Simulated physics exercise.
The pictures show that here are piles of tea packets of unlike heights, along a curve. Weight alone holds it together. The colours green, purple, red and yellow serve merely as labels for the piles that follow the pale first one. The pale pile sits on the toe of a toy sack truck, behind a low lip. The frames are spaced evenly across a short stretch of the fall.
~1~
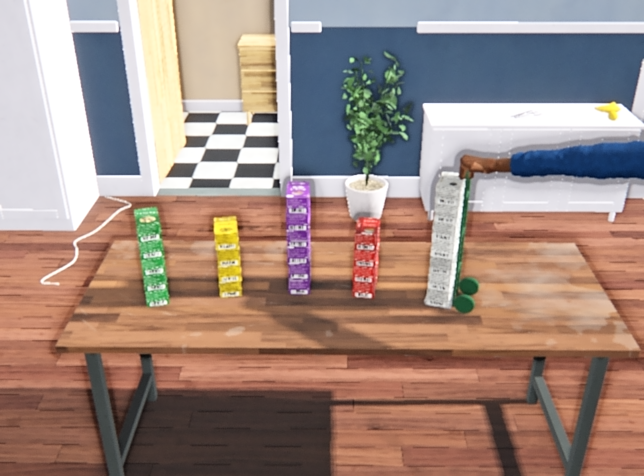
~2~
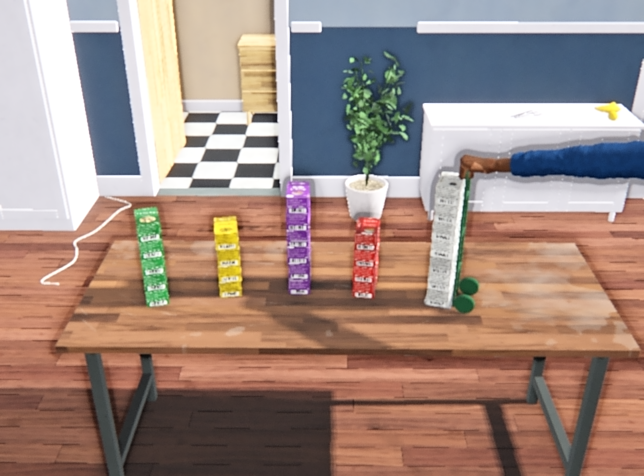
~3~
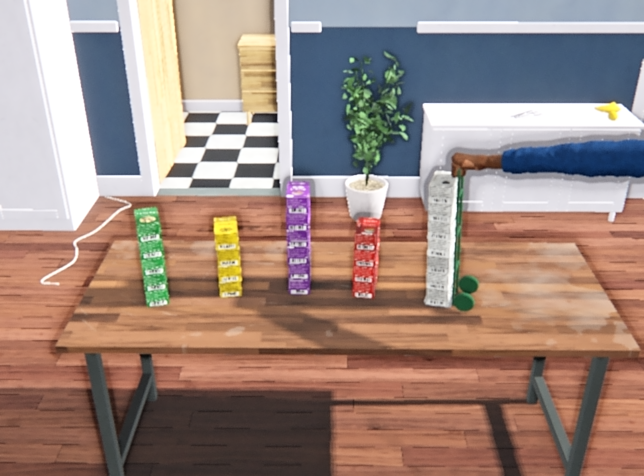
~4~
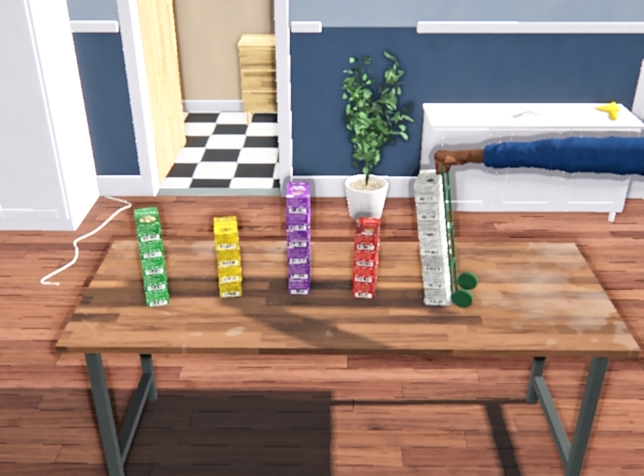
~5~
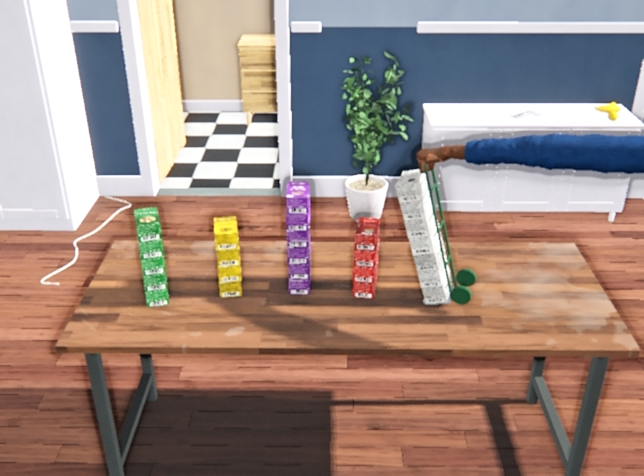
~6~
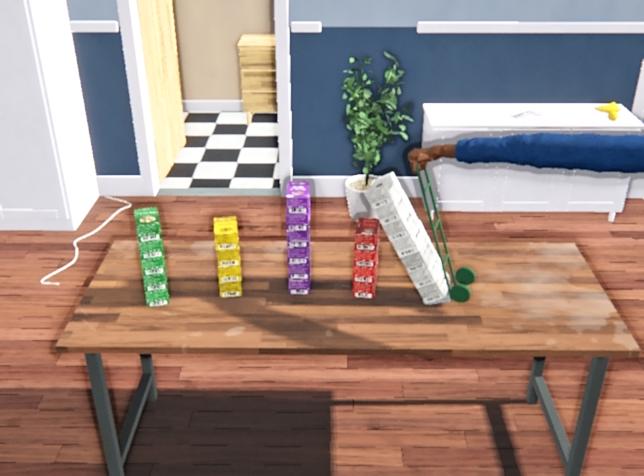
A tall pale pile of packets on a small green hand truck tilted left toward the red pile as an arm pushed the truck's top, slightly at first, then further, while the other coloured piles stayed still.
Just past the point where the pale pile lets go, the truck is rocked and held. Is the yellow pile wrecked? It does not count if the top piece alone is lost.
Yes, it gives way.
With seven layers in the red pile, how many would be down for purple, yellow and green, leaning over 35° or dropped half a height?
I'd count purple 6, yellow 4 and green 4.
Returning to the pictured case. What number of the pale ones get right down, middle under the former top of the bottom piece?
Counting them up gives 5.
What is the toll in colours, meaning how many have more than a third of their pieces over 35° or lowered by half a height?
I make the toll 4.
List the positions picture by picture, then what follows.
In the first picture (pixels give the middle of a visible side), truck frame (464, 202) level; top yellow packet (226, 225); top red packet (368, 225); none of the others has stirred.
In the second picture, truck frame (464, 202) level; top yellow packet (226, 225).
In the third picture, truck frame (458, 200) rocked barely; top yellow packet (226, 225).
In the fourth picture, truck frame (444, 197) rocked a little, top of the pale pile leaning a little; top yellow packet (226, 225); none of the others has stirred.
In the fifth picture, truck frame (431, 195) rocked clearly, top of the pale pile leaning clearly; top yellow packet (226, 225); none of the others has stirred.
In the sixth picture, truck frame (424, 194) rocked clearly, top of the pale pile leaning well over; top yellow packet (226, 225); top green packet (150, 233); none of the others has stirred.
Shortly afterwards, 7 of the pale pile down; none of the 4 yellow packets down (0 of 19 in all colours); top yellow packet unmoved; top red packet tilted well over, half its height lower.
Next, 7 of the pale pile down; 4 of the 4 yellow packets down (12 of 19 in all colours); top yellow packet tilted well over, about its own height lower; top purple packet tilted well over, some three heights lower.
In the end, 7 of the pale pile down; 4 of the 4 yellow packets down (16 of 19 in all colours); top yellow packet tilted well over, some two heights lower; top green packet on its side. From the last view, middles, top yellow packet near (157, 264).
